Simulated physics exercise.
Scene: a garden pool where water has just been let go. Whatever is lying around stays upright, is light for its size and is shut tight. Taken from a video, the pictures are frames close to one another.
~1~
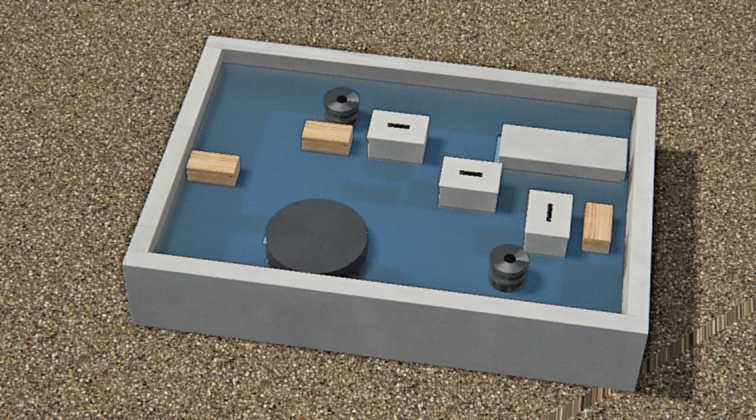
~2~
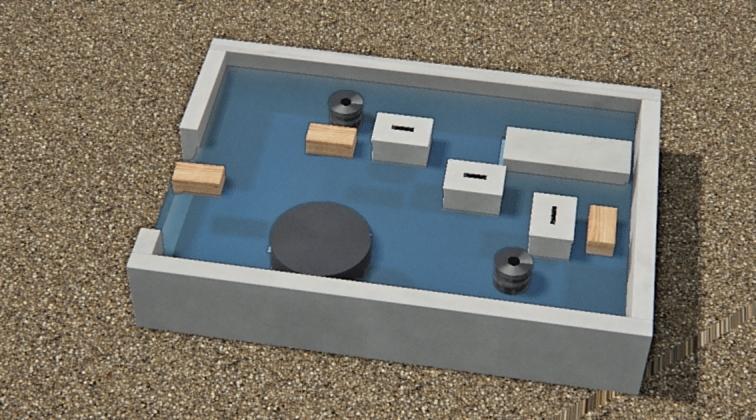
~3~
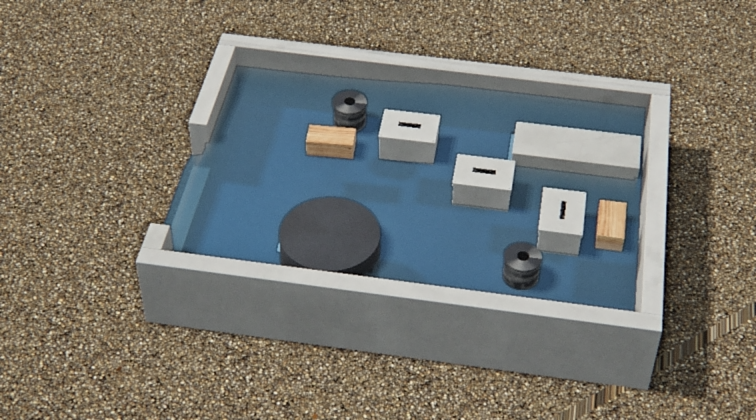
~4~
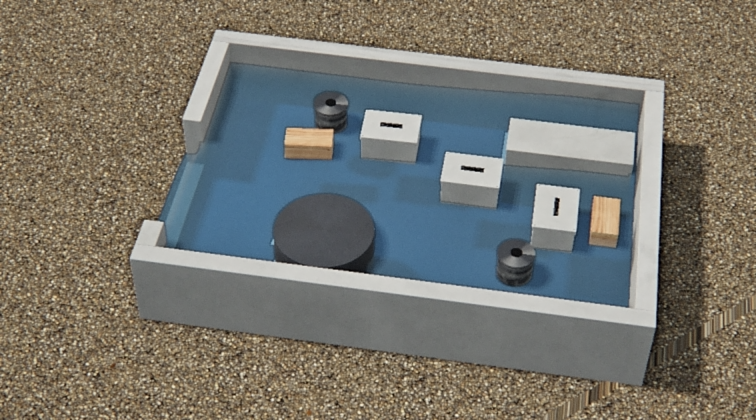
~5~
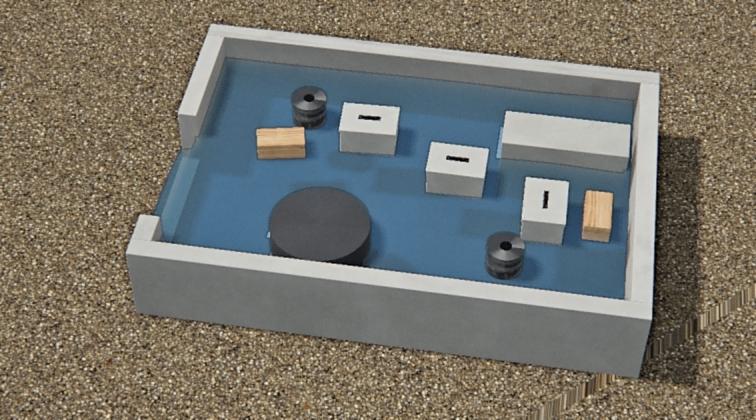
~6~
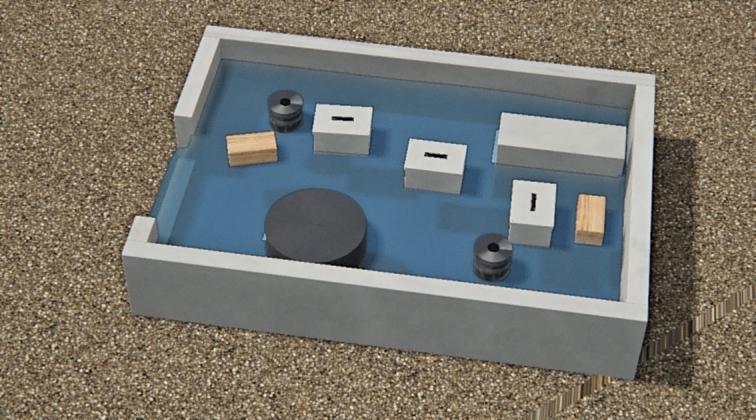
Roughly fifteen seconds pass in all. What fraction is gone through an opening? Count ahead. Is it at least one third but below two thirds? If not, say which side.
It is going to be in the central band.
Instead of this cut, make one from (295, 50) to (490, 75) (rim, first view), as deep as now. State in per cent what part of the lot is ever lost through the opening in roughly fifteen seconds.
It works out at some 60 per cent of the things.
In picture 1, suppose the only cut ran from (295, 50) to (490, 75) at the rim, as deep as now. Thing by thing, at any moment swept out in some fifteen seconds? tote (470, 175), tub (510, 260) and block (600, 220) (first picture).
Each object, in the order asked: Flushed / not flushed / not flushed.
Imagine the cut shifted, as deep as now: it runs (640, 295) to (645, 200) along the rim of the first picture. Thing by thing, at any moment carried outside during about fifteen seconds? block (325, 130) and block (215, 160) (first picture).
Lost through the gap; held back.
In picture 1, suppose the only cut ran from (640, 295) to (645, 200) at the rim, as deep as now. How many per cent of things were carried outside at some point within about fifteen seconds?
90 per cent.
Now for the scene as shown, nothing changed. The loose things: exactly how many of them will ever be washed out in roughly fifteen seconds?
That comes out at 5.
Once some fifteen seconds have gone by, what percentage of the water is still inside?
Estimate: Roughly 46 %.
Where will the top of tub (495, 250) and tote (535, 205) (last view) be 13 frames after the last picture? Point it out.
Approximately (450, 242) for the first and (481, 198) for the second.
A moment on, 2 of 8 are out; 6 afloat.
Next, 4 of 8 are out; 4 afloat.
Later, 5 of 8 are out; 3 afloat.
In the end, 5 of 8 are out; 3 afloat.
